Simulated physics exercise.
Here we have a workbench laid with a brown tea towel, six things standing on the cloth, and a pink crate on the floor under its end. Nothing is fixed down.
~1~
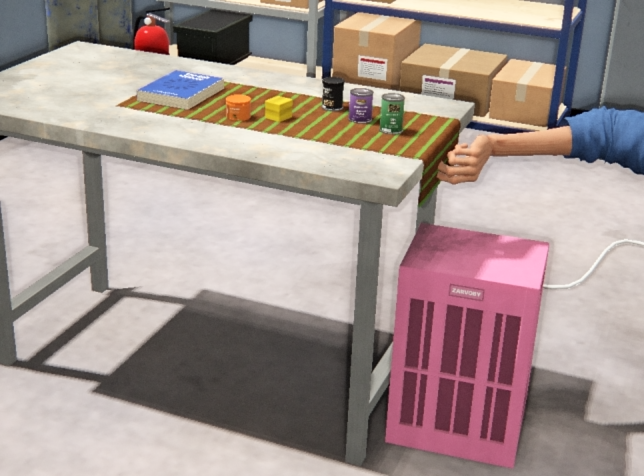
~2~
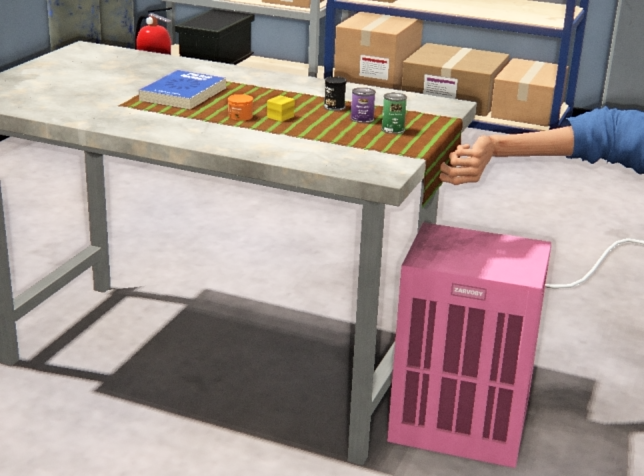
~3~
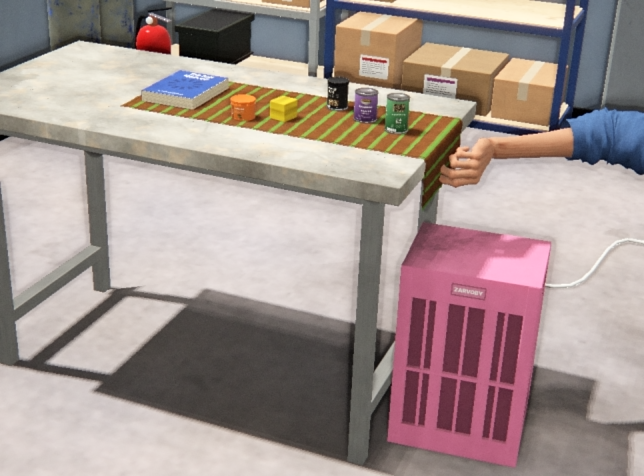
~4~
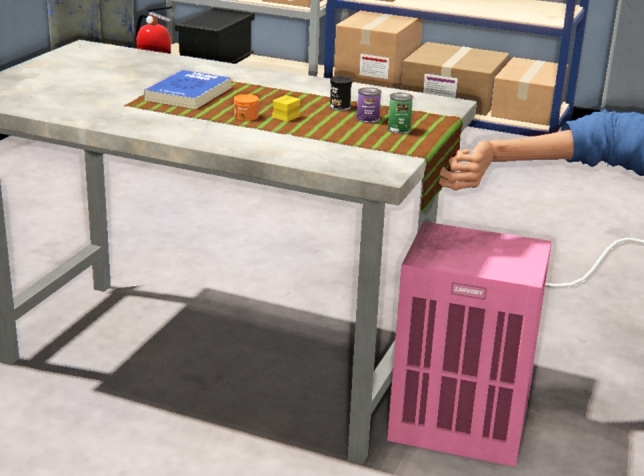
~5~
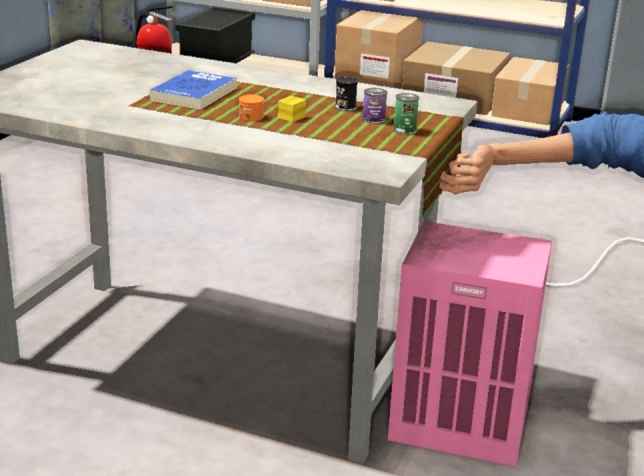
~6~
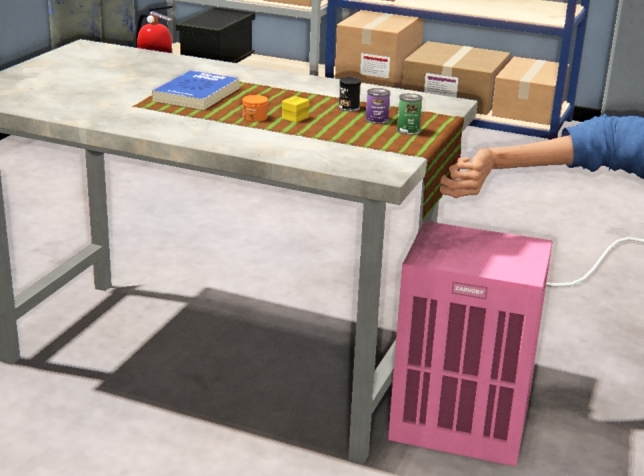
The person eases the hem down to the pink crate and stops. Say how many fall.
It carries off one.
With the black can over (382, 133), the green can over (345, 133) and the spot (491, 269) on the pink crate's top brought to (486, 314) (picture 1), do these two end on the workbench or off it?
The black can tumbles off; the green can comes down.
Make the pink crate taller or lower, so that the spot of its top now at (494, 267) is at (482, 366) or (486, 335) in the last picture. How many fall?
Over the edge go 4 and 3.
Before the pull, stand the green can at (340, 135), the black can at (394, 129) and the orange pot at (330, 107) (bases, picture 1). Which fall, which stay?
The green can stays on, the black can drops off, the orange pot stays on.
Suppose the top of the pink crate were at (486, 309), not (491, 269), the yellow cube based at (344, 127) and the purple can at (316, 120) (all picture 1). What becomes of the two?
The yellow cube is carried off; the purple can stays on.
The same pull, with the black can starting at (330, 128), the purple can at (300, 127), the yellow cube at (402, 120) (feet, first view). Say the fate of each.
The black can stays on, the purple can remains up, the yellow cube drops off.
Soon after, hem near (440, 217); all still up.
After that, hem on the crate; green can gone.
In the end, hem on the crate; green can gone. The answer is one.
